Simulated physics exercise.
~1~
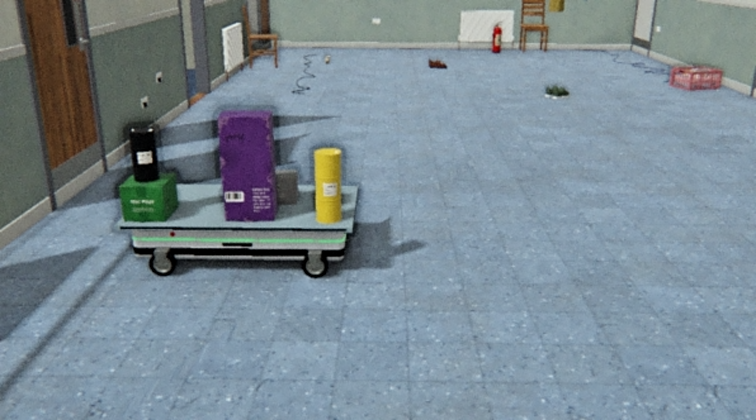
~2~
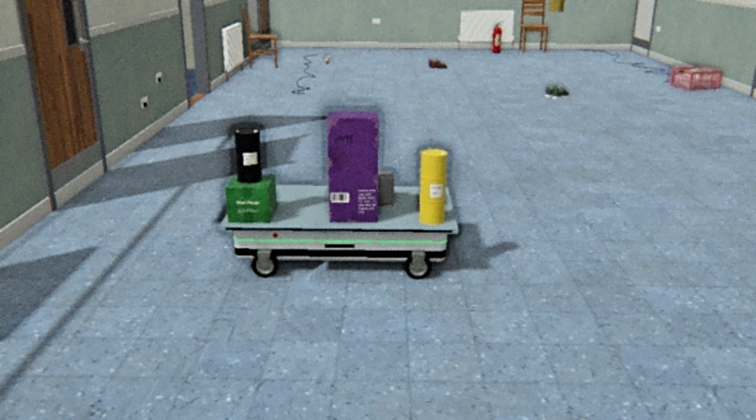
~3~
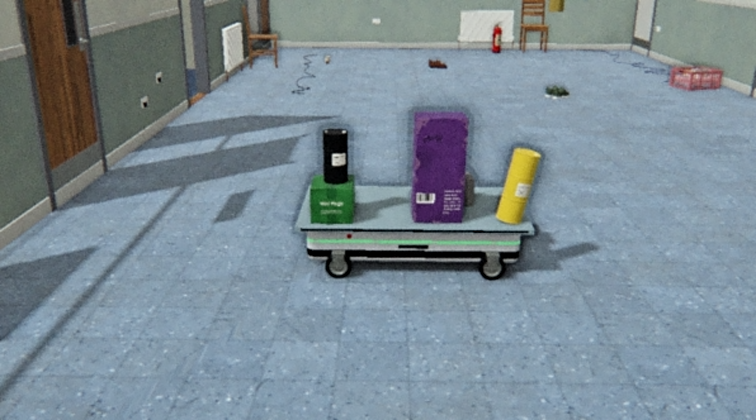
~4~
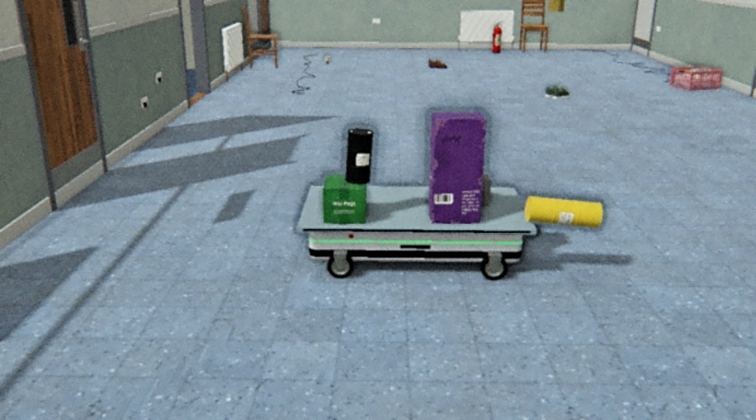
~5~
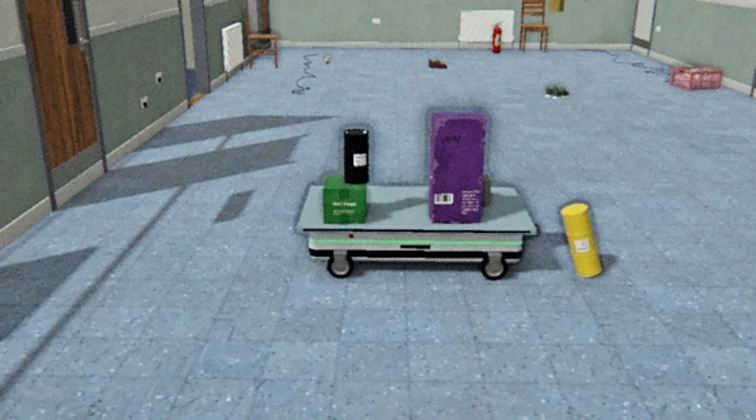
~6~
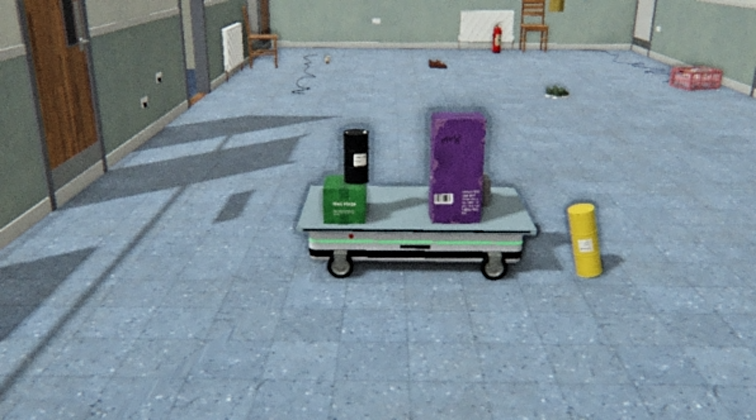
We see a wheeled cart carrying boxes and canisters roll to the right across a tiled floor and stop, as the yellow canister tips off its right edge, flips over and ends standing on the floor beside it, while the purple box, green box and black canister stay upright aboard.
